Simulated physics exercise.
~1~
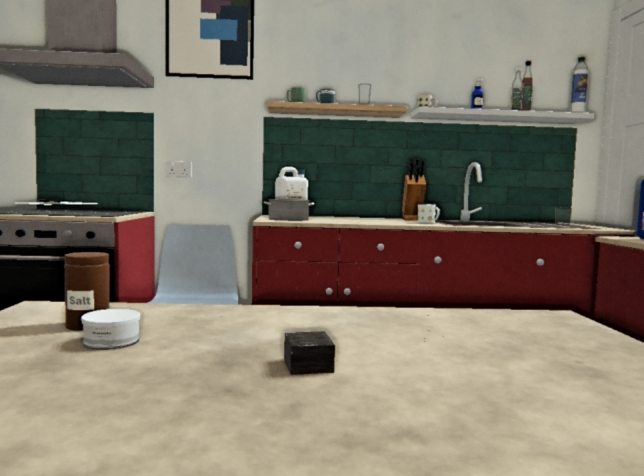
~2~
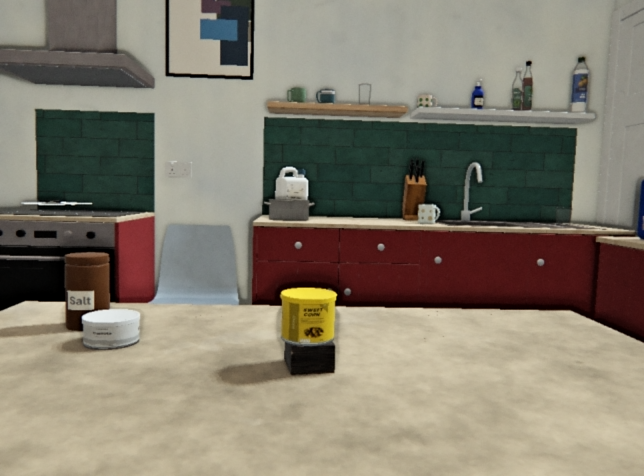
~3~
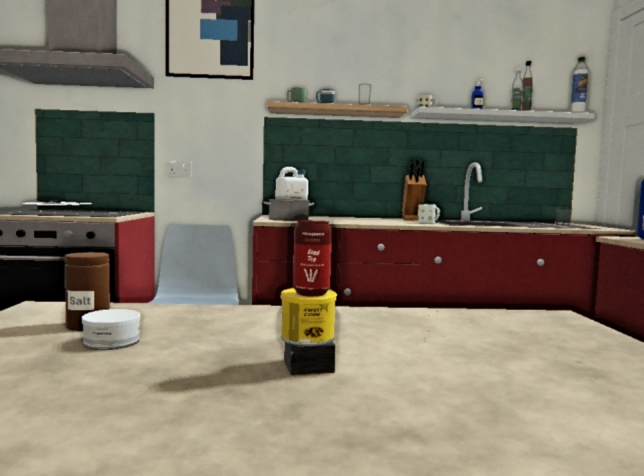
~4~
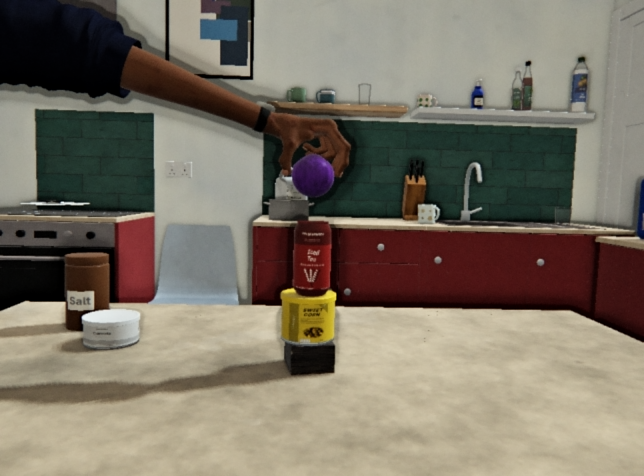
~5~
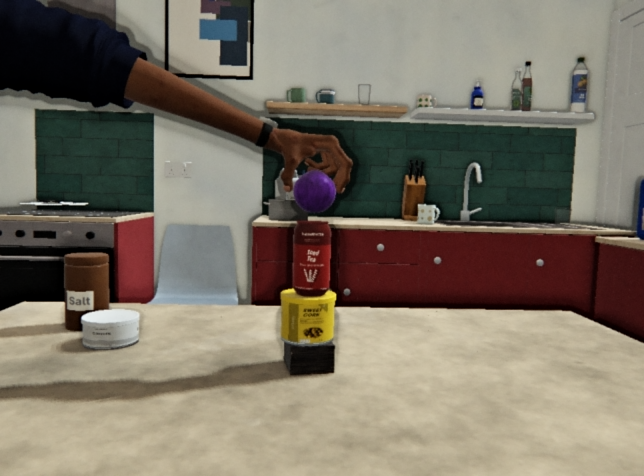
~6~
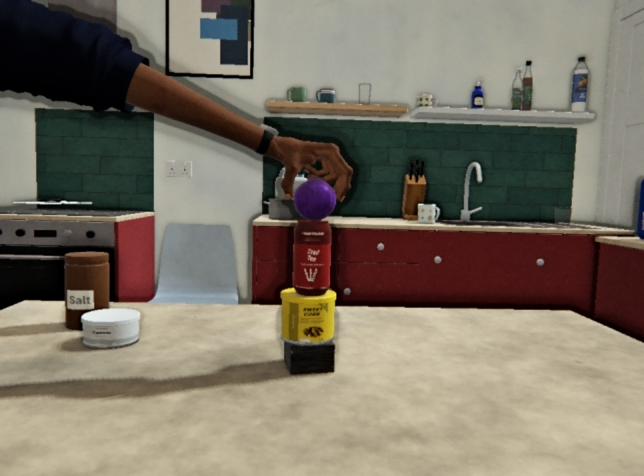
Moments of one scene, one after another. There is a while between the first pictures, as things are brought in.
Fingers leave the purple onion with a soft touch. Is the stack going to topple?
Honestly, the pile stays standing just fine.
Then, 1.00 s after the last picture, nothing has stirred.
Then, 2.10 s after the last picture, purple onion resting near (315, 201).
At rest, all 6 in place. Seen from the same camera at the end, purple onion near (315, 201). The pile keeps its balance.
